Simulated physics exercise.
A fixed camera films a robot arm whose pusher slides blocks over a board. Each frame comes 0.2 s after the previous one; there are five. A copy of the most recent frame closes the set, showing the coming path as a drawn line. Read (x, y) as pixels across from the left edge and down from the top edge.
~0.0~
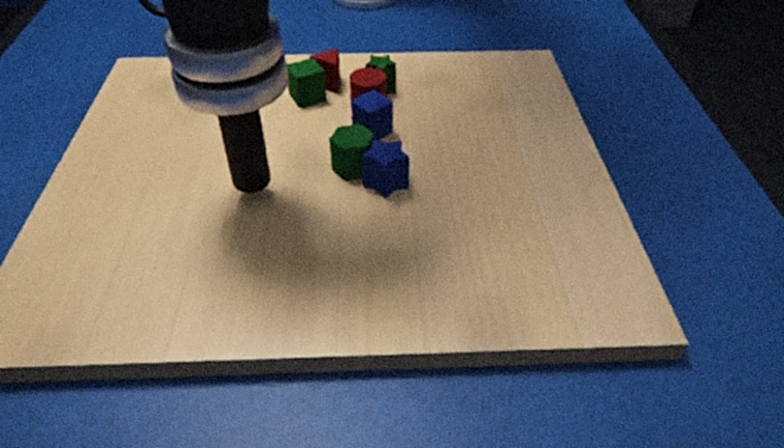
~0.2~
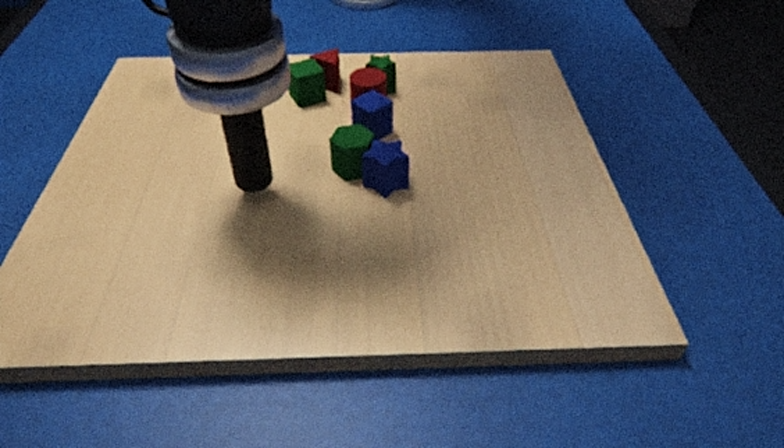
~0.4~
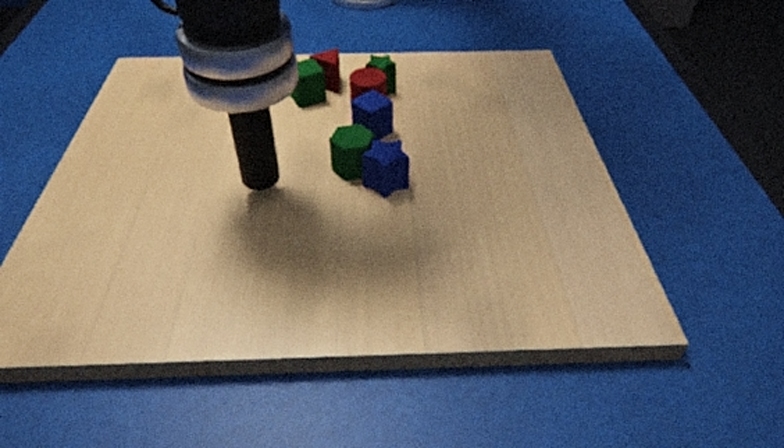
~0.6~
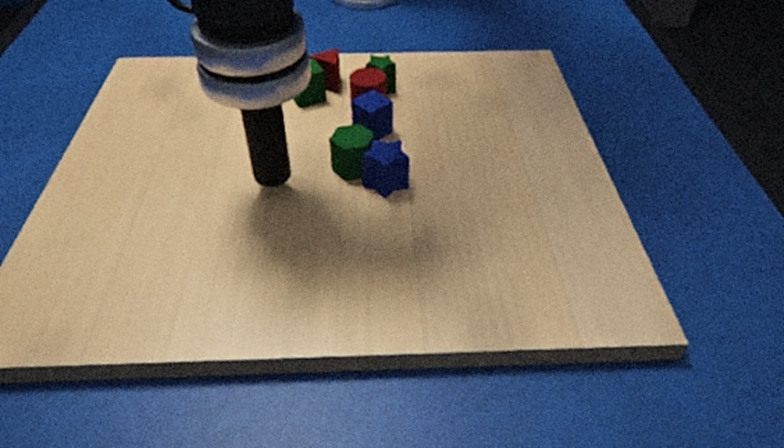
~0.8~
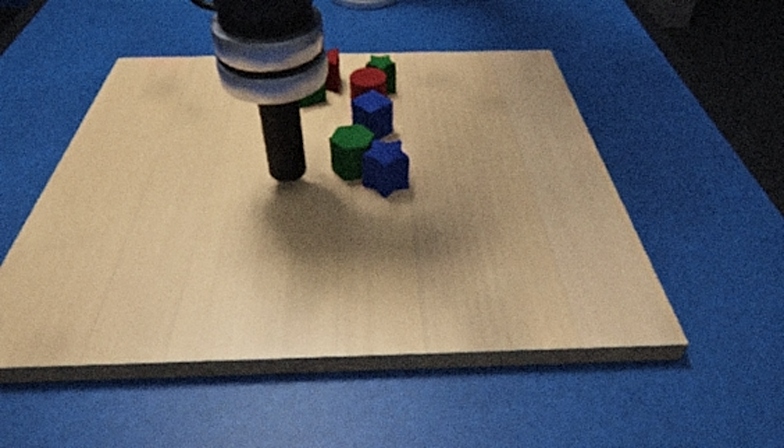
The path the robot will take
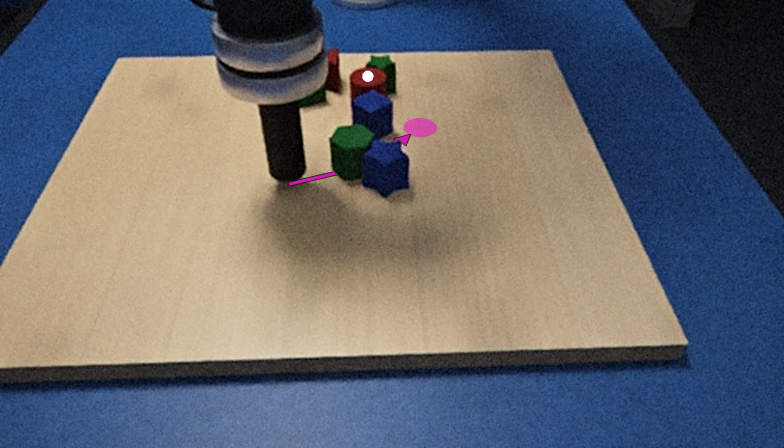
A pale wooden board lies on a blue surface, seen from above one edge by a camera that stays still. Small red, green and blue blocks cluster near the upper middle, a green hexagon beside a blue star at the near end, with a dark rod hanging from a silver-ringed machine to their left. The rod slides a short way right towards them, its mount gradually covering a green block behind, while the blocks stay put.
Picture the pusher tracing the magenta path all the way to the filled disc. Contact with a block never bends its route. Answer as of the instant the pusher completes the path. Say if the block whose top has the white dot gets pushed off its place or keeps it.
Right where it was.
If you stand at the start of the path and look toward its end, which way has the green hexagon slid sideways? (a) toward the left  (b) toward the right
Correct choice: B.
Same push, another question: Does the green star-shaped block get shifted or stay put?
It keeps its position.
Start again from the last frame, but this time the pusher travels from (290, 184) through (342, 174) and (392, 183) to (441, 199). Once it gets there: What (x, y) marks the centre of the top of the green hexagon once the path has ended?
In the picture, that point is around (395, 127).
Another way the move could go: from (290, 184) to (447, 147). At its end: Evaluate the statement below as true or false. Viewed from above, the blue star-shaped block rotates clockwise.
Verdict: True.
Path on the board, from (290, 184) through (369, 163) to (420, 127); the dot is on the red round block.
On the path given first. One third of the way, pusher (344, 159); green hexagon (379, 130); blue star-shaped block (396, 151), turned 40° clockwise.
Two thirds of the way, pusher (388, 139); green hexagon (426, 118), turned 50° clockwise; blue star-shaped block (401, 150), turned 60° clockwise.
At the end, pusher (421, 116); green hexagon (445, 114), turned 80° clockwise; red round block in place; green star-shaped block in place; blue star-shaped block (401, 150), turned 60° clockwise.
